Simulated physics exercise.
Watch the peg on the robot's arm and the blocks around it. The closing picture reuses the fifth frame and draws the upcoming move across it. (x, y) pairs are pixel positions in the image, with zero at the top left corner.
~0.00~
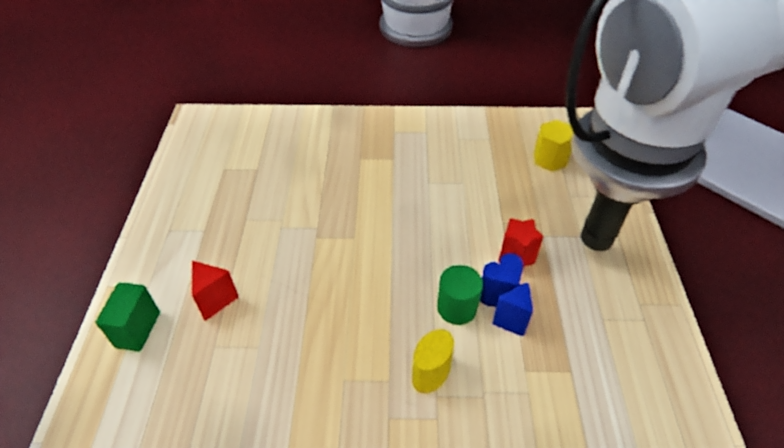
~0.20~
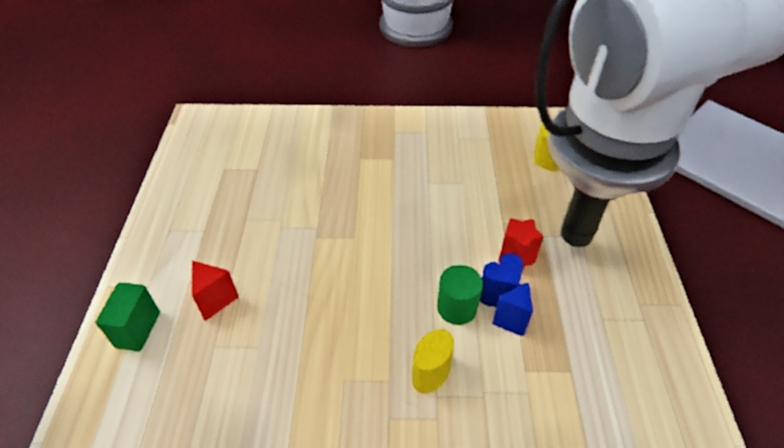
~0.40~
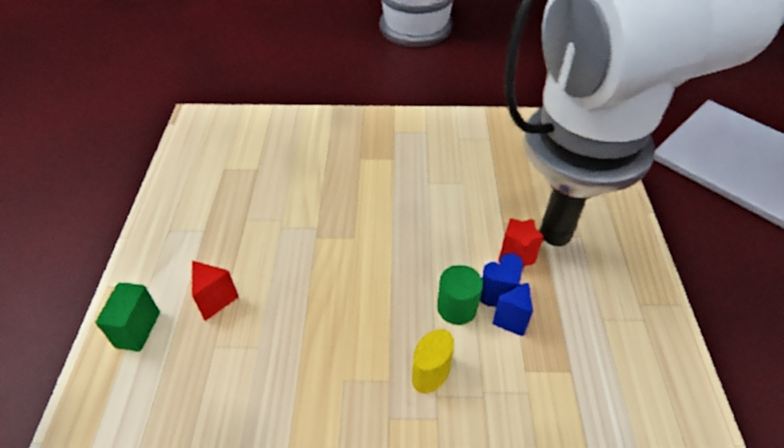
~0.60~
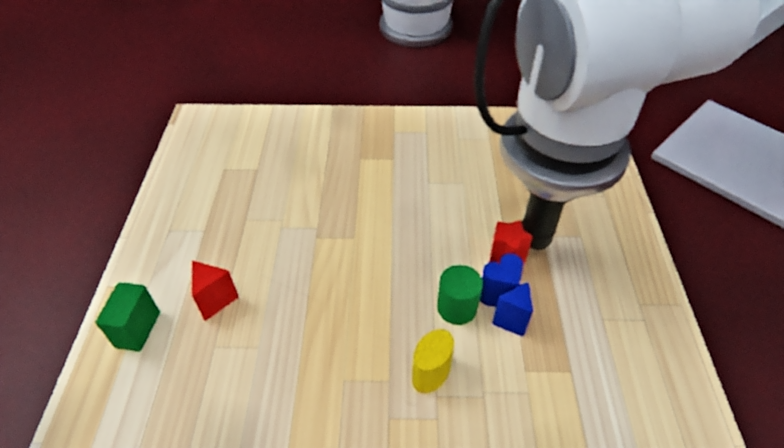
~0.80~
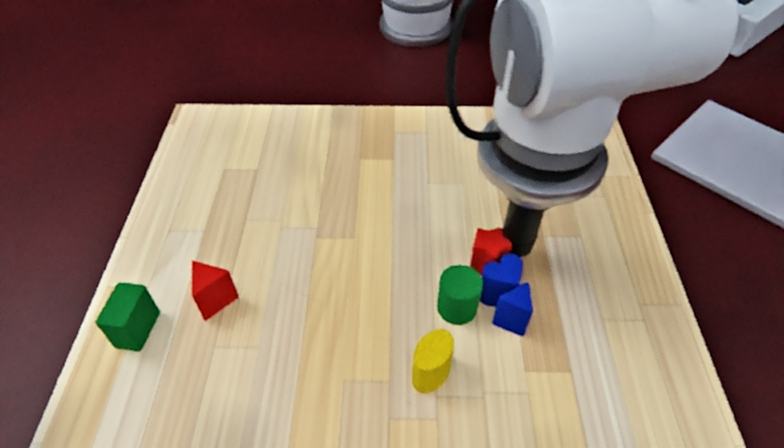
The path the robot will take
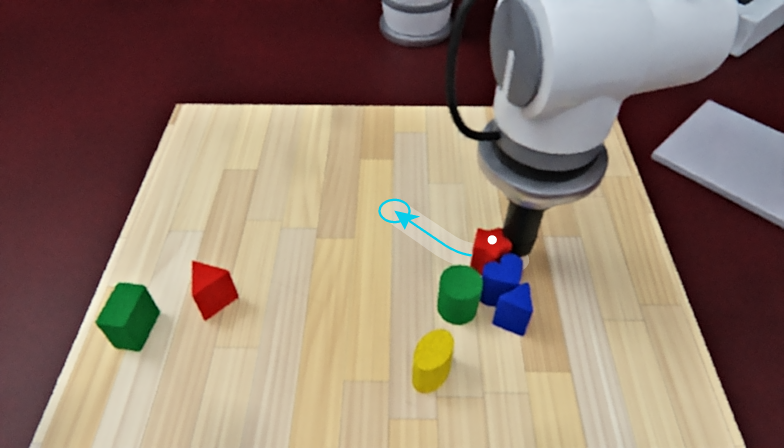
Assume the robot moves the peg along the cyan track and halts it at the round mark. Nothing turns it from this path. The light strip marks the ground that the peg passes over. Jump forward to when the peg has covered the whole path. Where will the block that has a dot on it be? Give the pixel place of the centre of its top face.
The middle of its upper face will lie at (447, 245).
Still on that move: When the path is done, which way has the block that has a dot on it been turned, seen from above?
Turns anticlockwise.
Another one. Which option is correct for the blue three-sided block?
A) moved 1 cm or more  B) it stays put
Answer: B.
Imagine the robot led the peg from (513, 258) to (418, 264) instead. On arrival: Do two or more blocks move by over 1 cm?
I believe not.
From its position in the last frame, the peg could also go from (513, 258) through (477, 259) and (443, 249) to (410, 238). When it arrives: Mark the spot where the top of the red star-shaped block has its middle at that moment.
I predict (438, 245).
The line goes from (513, 258) through (466, 254) and (428, 233) to (395, 211); the dot is on the red star-shaped block.
On the path given first. One third of the way, peg at (468, 241); red star-shaped block at (452, 246), turned 30° anticlockwise.
Two thirds of the way, peg at (428, 220); red star-shaped block at (447, 245), turned 50° anticlockwise.
At the end, peg at (395, 197); red star-shaped block at (447, 245), turned 50° anticlockwise; blue heart block unmoved; blue three-sided block unmoved.
